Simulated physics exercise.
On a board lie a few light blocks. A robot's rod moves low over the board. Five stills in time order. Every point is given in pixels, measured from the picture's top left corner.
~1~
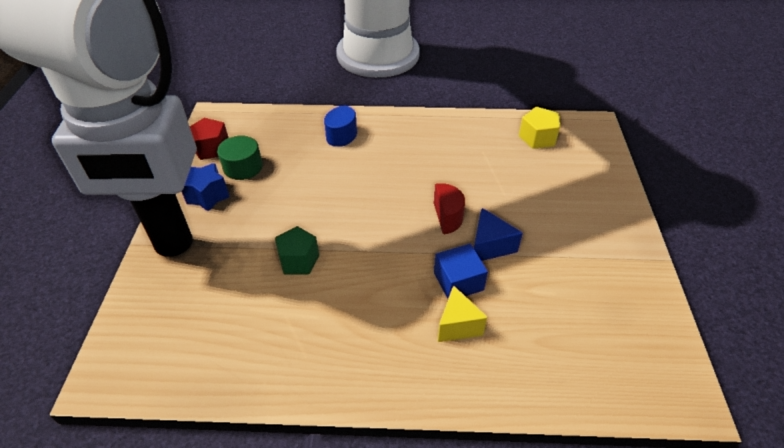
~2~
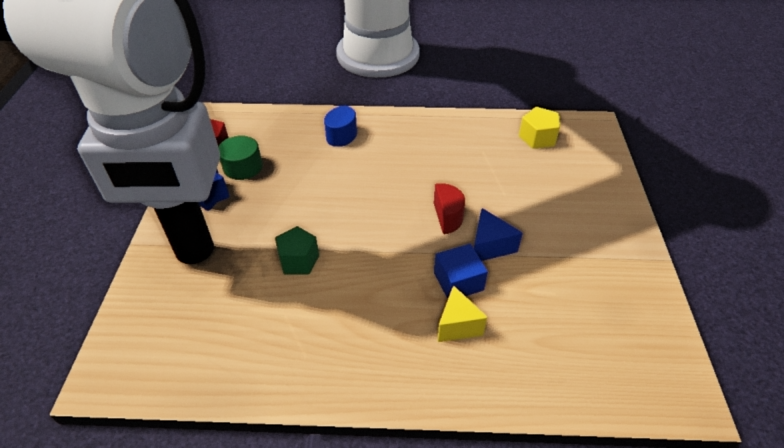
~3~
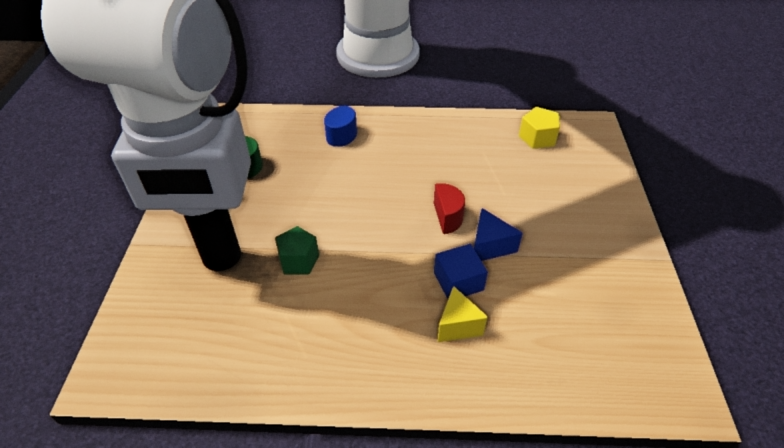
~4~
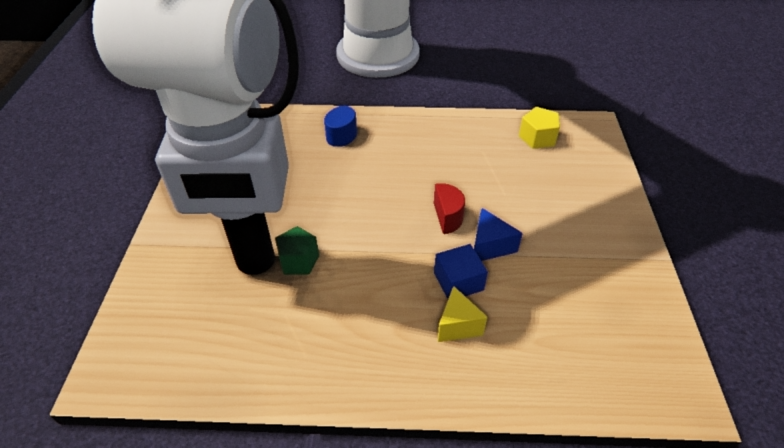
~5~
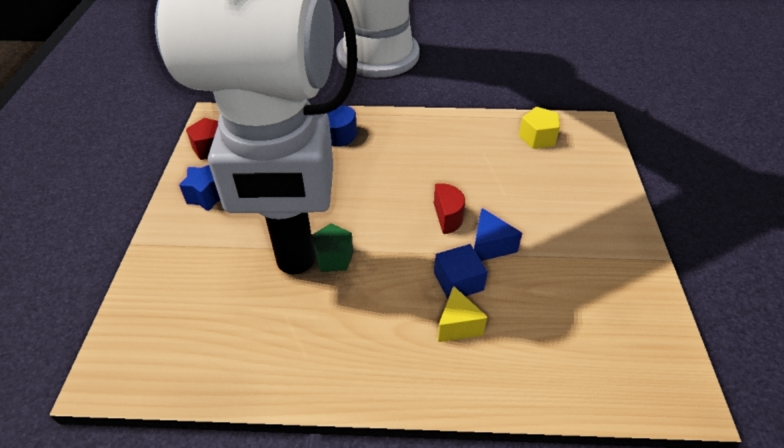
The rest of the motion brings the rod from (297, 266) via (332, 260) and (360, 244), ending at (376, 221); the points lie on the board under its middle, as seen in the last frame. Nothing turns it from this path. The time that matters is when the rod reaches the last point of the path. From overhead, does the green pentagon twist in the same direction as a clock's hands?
I believe so.
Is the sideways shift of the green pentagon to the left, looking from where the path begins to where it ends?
Short answer: No.
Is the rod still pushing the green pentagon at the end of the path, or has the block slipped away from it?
It slides aside on the way.
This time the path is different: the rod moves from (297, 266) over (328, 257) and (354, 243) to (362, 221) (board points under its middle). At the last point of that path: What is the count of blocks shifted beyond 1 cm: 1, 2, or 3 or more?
The count is one.
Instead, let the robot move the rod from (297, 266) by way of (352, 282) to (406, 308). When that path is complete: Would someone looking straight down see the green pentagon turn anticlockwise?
Yes, that is how it ends up.
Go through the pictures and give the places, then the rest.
Rod's lower end at (174, 243); green pentagon at (295, 241); red half-round block at (450, 197), in the first picture.
Rod at (195, 250); blocks still, in the second picture.
Rod at (222, 257); blocks still, in the third picture.
Rod at (256, 260); blocks still, in the fourth picture.
Rod at (296, 259); green pentagon at (331, 238); red half-round block at (450, 197), in the fifth picture.
What follows on the original path. One third of the way, rod at (332, 253); green pentagon at (367, 233).
Two thirds of the way, rod at (360, 237); green pentagon at (397, 225), turned 40° clockwise.
At the end, rod at (376, 215); green pentagon at (402, 224), turned 45° clockwise; red half-round block still.
